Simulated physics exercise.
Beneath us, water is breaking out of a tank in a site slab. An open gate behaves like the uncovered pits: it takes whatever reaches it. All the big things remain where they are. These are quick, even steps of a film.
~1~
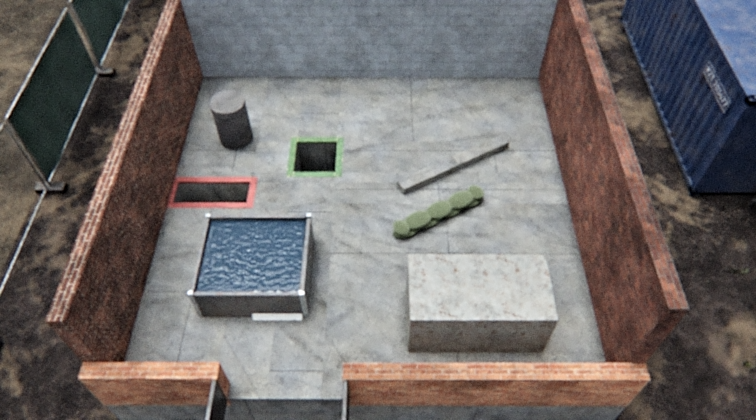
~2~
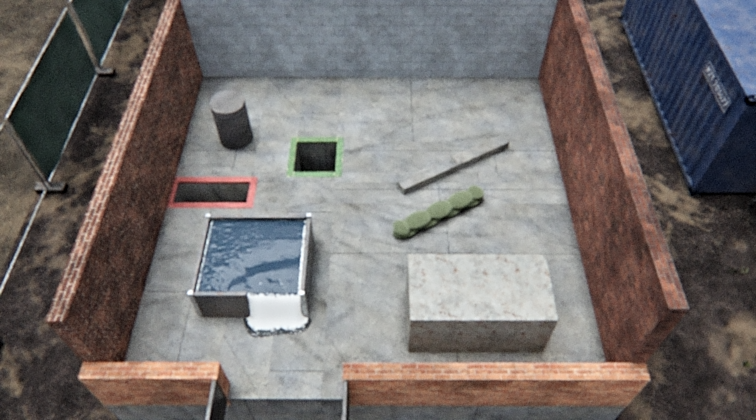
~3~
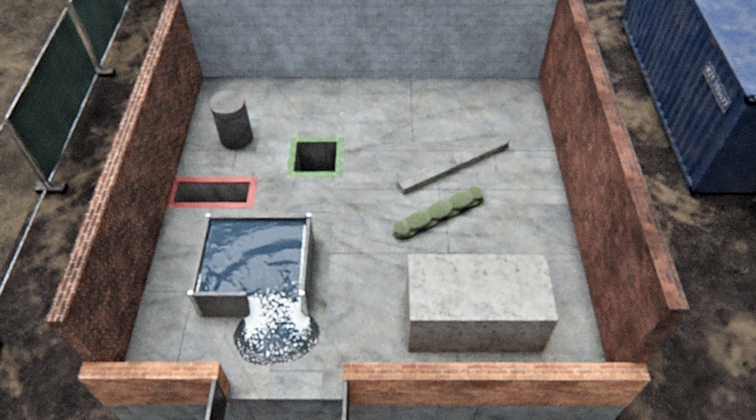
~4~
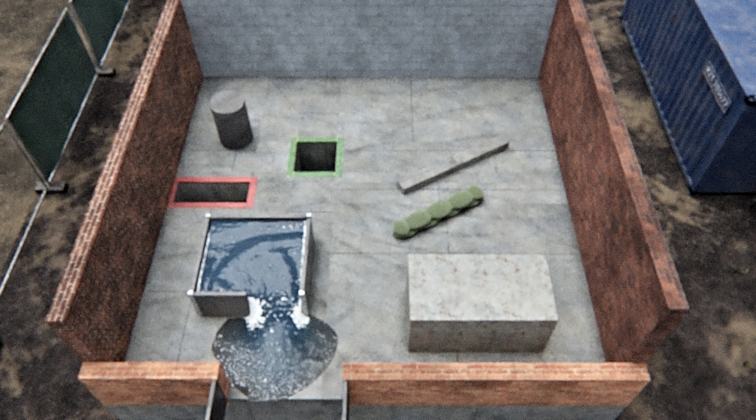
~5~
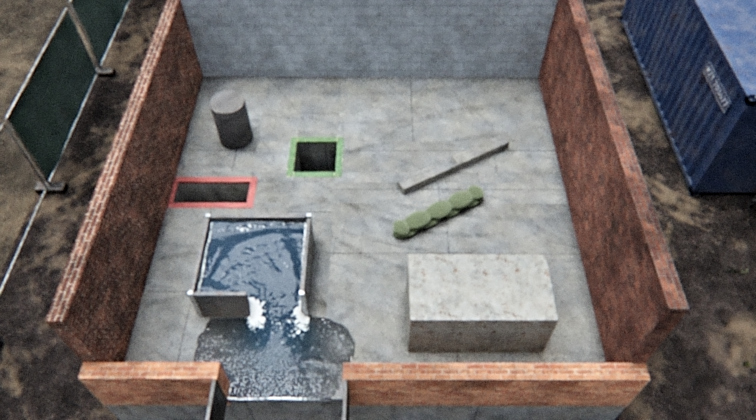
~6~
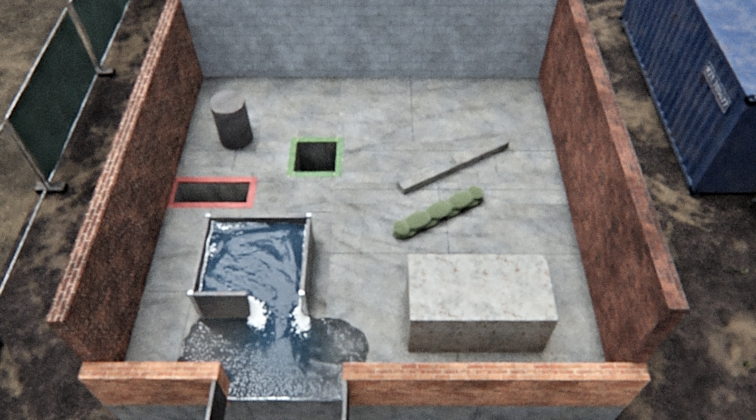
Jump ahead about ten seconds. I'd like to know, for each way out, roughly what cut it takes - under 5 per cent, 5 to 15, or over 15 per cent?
Gate: Greater than fifteen per cent; red pit: Smaller than five per cent; green pit: Smaller than five per cent.
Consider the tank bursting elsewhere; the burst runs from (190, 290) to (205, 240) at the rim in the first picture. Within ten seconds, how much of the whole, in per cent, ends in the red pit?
Red: About 35 %.
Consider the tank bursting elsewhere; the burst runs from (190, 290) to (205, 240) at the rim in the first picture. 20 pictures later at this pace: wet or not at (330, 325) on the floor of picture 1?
Submerged.
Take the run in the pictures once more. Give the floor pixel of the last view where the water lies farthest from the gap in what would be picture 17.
Near (535, 384).
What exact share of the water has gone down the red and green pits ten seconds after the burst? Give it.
About 2 and 0 per cent.
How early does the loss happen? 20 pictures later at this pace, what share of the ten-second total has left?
My figure: 65 percent.
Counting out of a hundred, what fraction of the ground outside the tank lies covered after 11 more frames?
Estimated share: About 10 %.
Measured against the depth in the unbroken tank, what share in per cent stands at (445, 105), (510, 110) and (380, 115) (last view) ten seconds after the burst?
Around 0, 0 and 0 %.
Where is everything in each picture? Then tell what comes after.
The water tank at (253, 256) is whole and still, in the first frame.
Water pours out at (277, 306) and has run to (250, 327), in the second frame.
The front is at (257, 359), out from the gap at (278, 308), in the third frame.
The front is at a hidden place, out from the gap at (278, 308), in the fourth frame.
Water pours out at (278, 308) and has run to a hidden place, in the fifth frame.
Water pours out at (278, 308) and has run to a hidden place, in the sixth frame.
A moment on, water covers 10 % of the floor; the gate 18 %, the red pit 0 %, the green pit 0 %.
Next, water covers 10 % of the floor; the gate 32 %, the red pit 0 %, the green pit 0 %.
Then, water covers 15 % of the floor; the gate 47 %, the red pit 0 %, the green pit 0 %.
Later, water covers 20 % of the floor; the gate 61 %, the red pit 1 %, the green pit 0 %.
In the end, water covers 20 % of the floor; the gate 70 %, the red pit 3 %, the green pit 0 %.
